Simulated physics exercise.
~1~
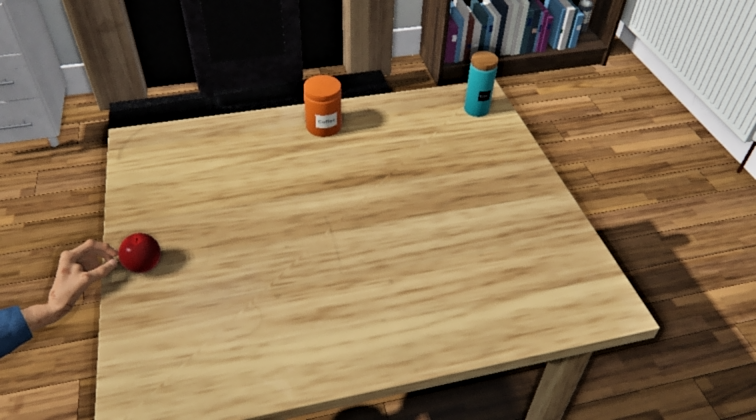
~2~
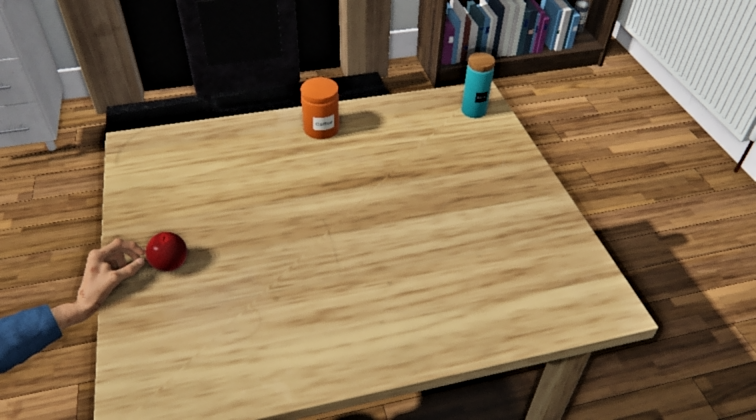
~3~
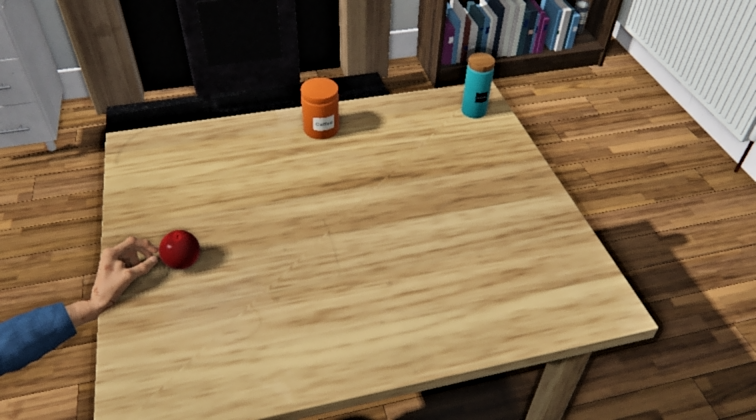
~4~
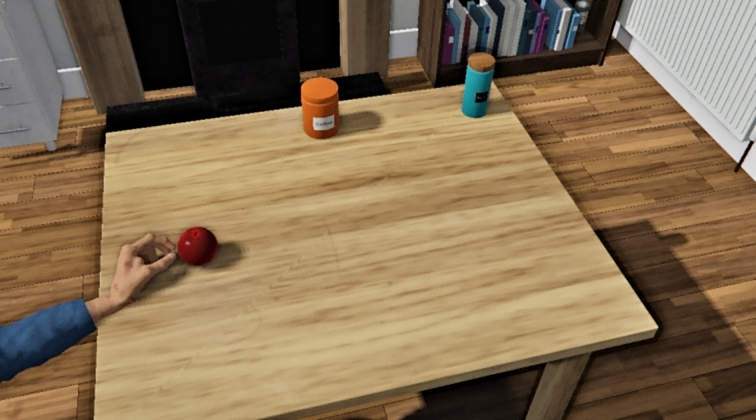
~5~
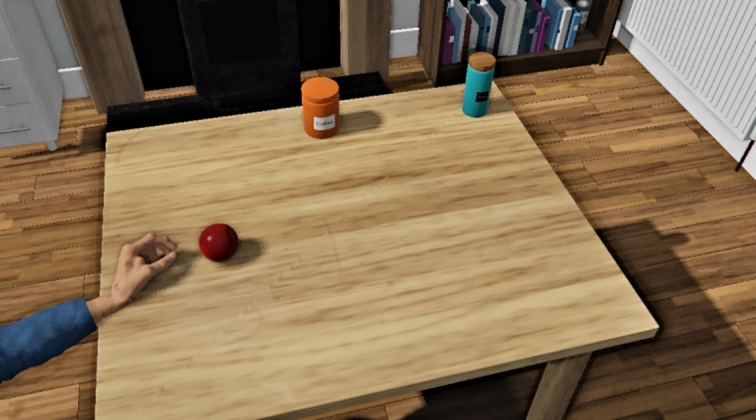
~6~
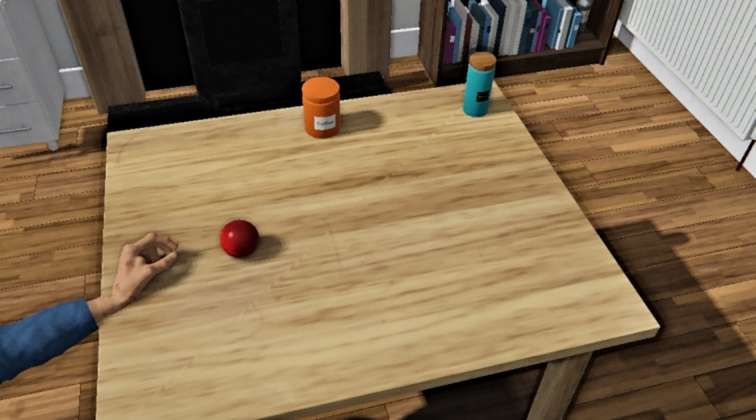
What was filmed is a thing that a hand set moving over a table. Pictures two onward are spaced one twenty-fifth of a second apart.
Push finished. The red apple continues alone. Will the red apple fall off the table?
It will most likely exit the table.
Then, 0.30 s on from there, red apple shifted well along near (380, 214).
Then, 0.70 s on from there, red apple shifted well along near (544, 186).
Then, 1.10 s on from there, red apple now off the table.
In the end, off the table, red apple.
